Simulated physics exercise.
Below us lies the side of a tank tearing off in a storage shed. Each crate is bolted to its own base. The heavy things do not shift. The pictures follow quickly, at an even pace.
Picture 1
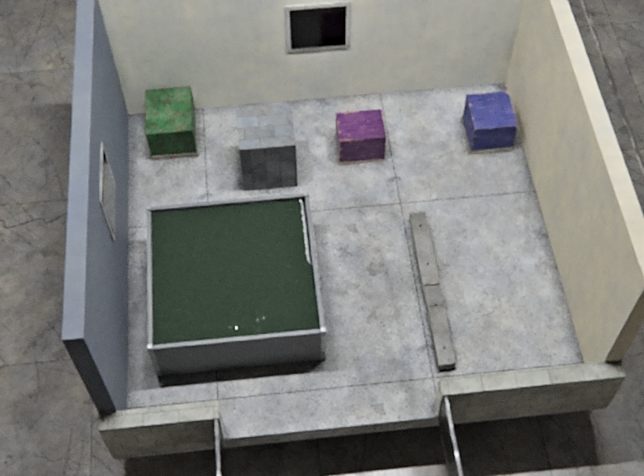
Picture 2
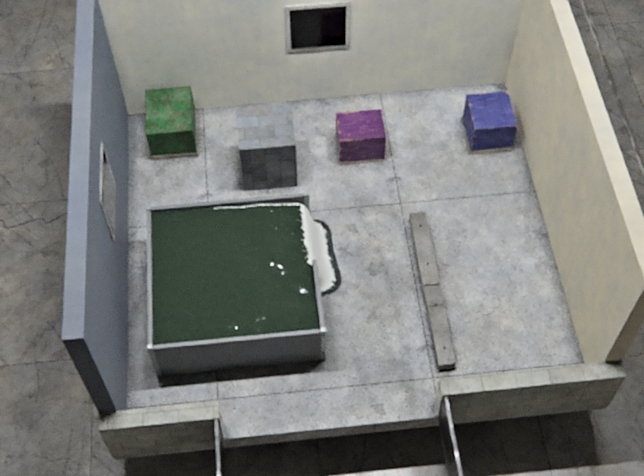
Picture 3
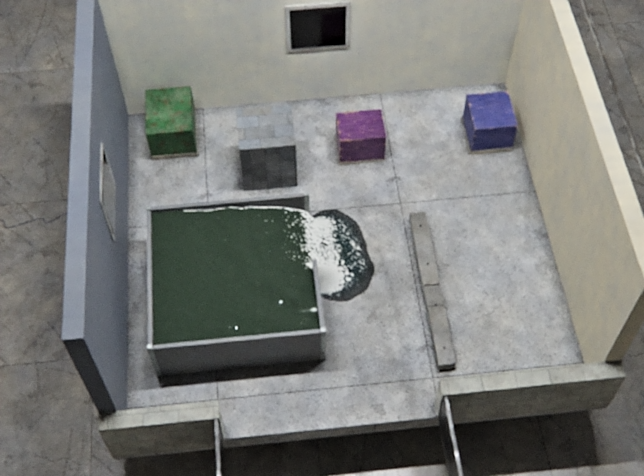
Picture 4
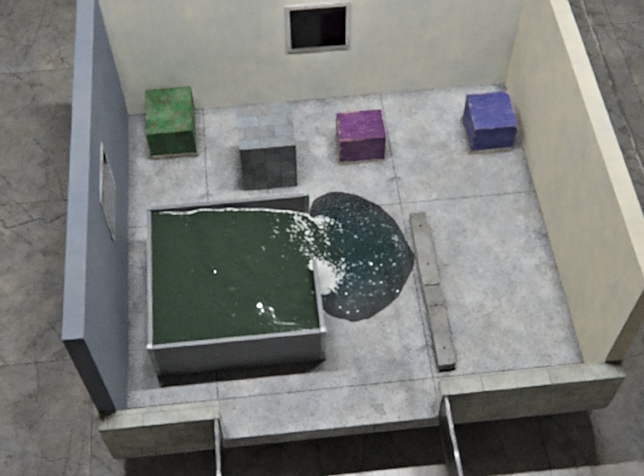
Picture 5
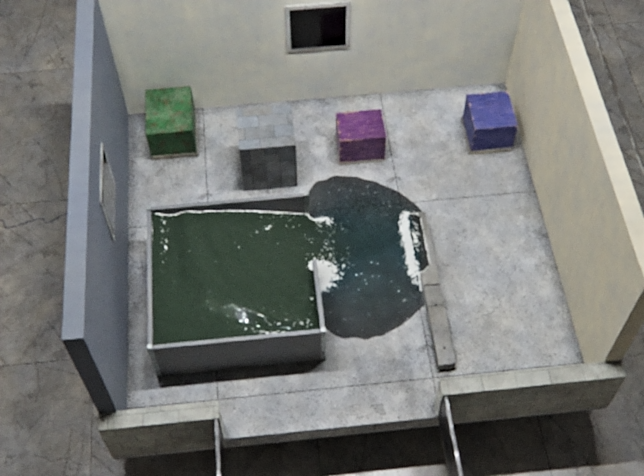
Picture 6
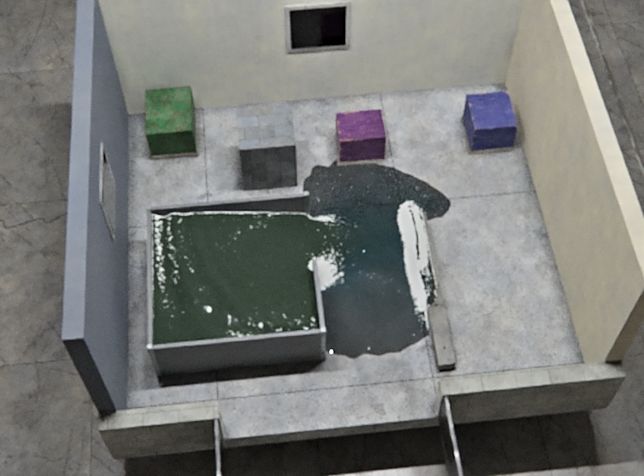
Green water pours from the tank's right side, spreads across the floor and meets a low barrier.
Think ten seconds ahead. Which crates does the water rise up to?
In the end: The purple crate is soaked; the blue crate is soaked; the green crate is soaked.
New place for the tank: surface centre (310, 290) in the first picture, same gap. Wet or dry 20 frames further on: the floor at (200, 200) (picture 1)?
There: Clear.
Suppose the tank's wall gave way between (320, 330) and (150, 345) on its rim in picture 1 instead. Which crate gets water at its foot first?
That is the crate marked green.
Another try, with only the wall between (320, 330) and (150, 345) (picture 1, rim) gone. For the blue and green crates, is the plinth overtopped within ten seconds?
Then: Blue escapes it; green ends up wet.
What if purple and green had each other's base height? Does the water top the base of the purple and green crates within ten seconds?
One by one: Purple crate is soaked, green crate is soaked.
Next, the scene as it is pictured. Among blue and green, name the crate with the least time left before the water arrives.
The blue one.
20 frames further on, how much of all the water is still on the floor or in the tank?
Roughly 96 per cent.
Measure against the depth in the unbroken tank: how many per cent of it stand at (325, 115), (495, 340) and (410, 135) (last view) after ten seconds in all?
About 10, 14 and 14 per cent.
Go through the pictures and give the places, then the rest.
Still water in the tank at (233, 270), in the first frame.
The front is at (313, 223), out from the gap at (309, 247), in the second frame.
The front is at (365, 282), out from the gap at (309, 249), in the third frame.
Water pours out at (309, 250) and has run to (407, 267), in the fourth frame.
Water pours out at (309, 250) and has run to (416, 213), in the fifth frame.
The front is at (440, 198), out from the gap at (309, 250), in the sixth frame.
A moment on, water covers 35 % of the floor; the purple crate water round its plinth, the blue crate water round its plinth, the green crate not reached.
Next, water covers 55 % of the floor; the purple crate water round its plinth, the blue crate water round its plinth, the green crate not reached.
Then, water covers 65 % of the floor; the purple crate water round its plinth, the blue crate water round its plinth, the green crate not reached.
Later, water covers 80 % of the floor; the purple crate water round its plinth, the blue crate water round its plinth, the green crate water round its plinth.
In the end, water covers 95 % of the floor; the purple crate was topped, the blue crate was topped, the green crate was topped.
